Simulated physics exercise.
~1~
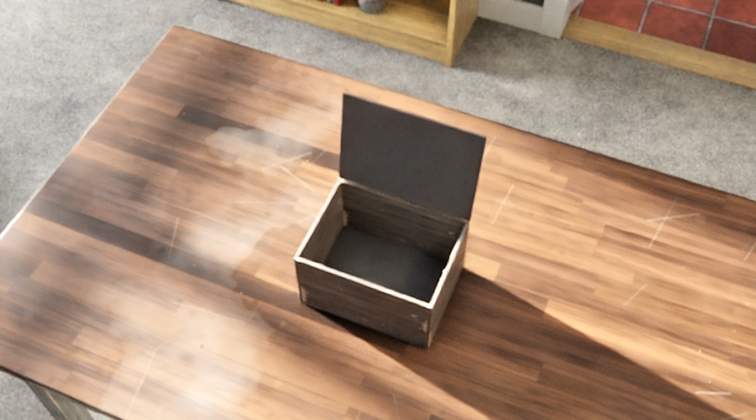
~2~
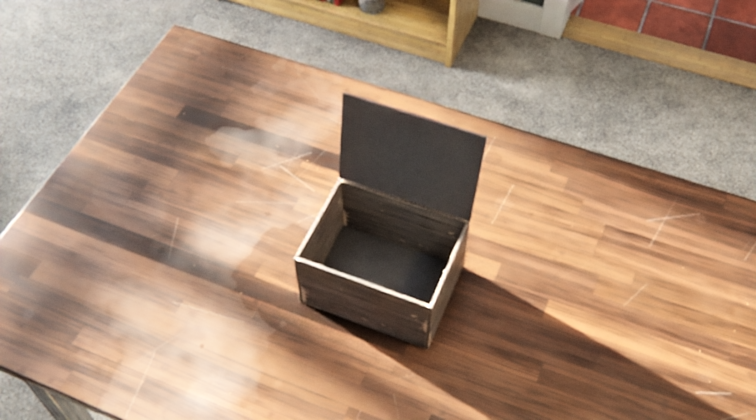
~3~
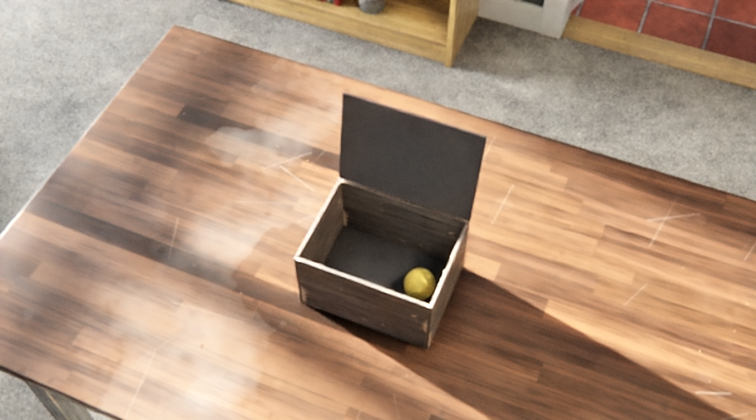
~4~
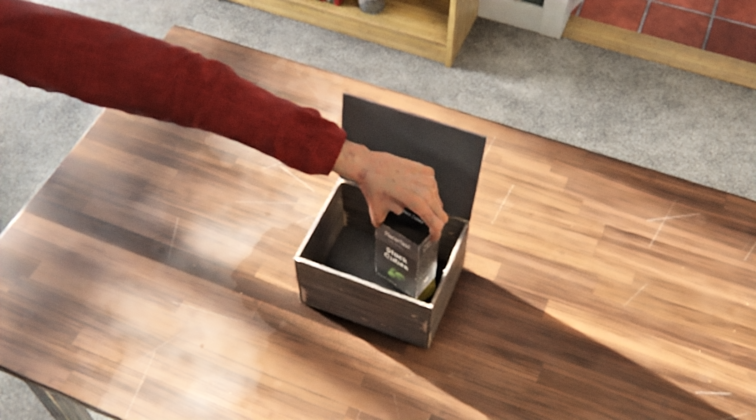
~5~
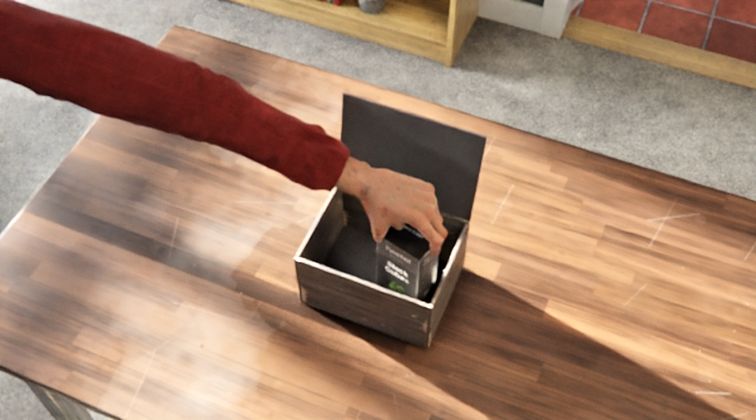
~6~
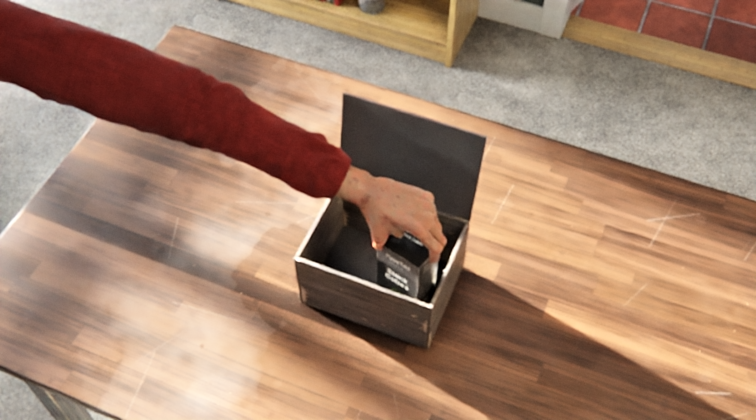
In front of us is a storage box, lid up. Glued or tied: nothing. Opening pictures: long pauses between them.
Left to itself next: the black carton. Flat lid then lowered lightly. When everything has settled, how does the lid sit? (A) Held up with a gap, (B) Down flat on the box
Held up with a gap (A).
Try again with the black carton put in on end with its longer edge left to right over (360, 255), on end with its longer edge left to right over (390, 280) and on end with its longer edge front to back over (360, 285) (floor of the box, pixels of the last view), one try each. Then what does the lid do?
First try: It will not close; second try: It is held up; third try: It stays ajar.
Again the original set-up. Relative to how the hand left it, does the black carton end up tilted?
Simply put, the black carton remains unturned.
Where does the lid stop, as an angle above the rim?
Angle above rim: About 10°.
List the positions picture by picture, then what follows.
In the first frame, the last thing is not in view yet.
In the second frame, the last thing is not in view yet.
In the third frame, the last thing is not in view yet; yellow lemon (420, 284).
In the fourth frame, on its way; black carton (407, 250).
In the fifth frame, on its way; black carton (407, 263).
In the sixth frame, put in, still held; black carton (407, 270).
Then, 1.00 s later than the last frame, lid starting down; black carton moved about its own width near (402, 295); yellow lemon moved a little.
Then, 1.80 s later than the last frame, lid 46° above the rim; black carton moved about its own width near (402, 295); yellow lemon moved about its own width.
Then, 2.90 s later than the last frame, lid 11° above the rim; black carton moved about its own width near (402, 295); yellow lemon moved about its own width.
When it is over, lid 11° above the rim; moved from the start, yellow lemon and black carton. End places, in pixels of the last picture, black carton near (401, 295).
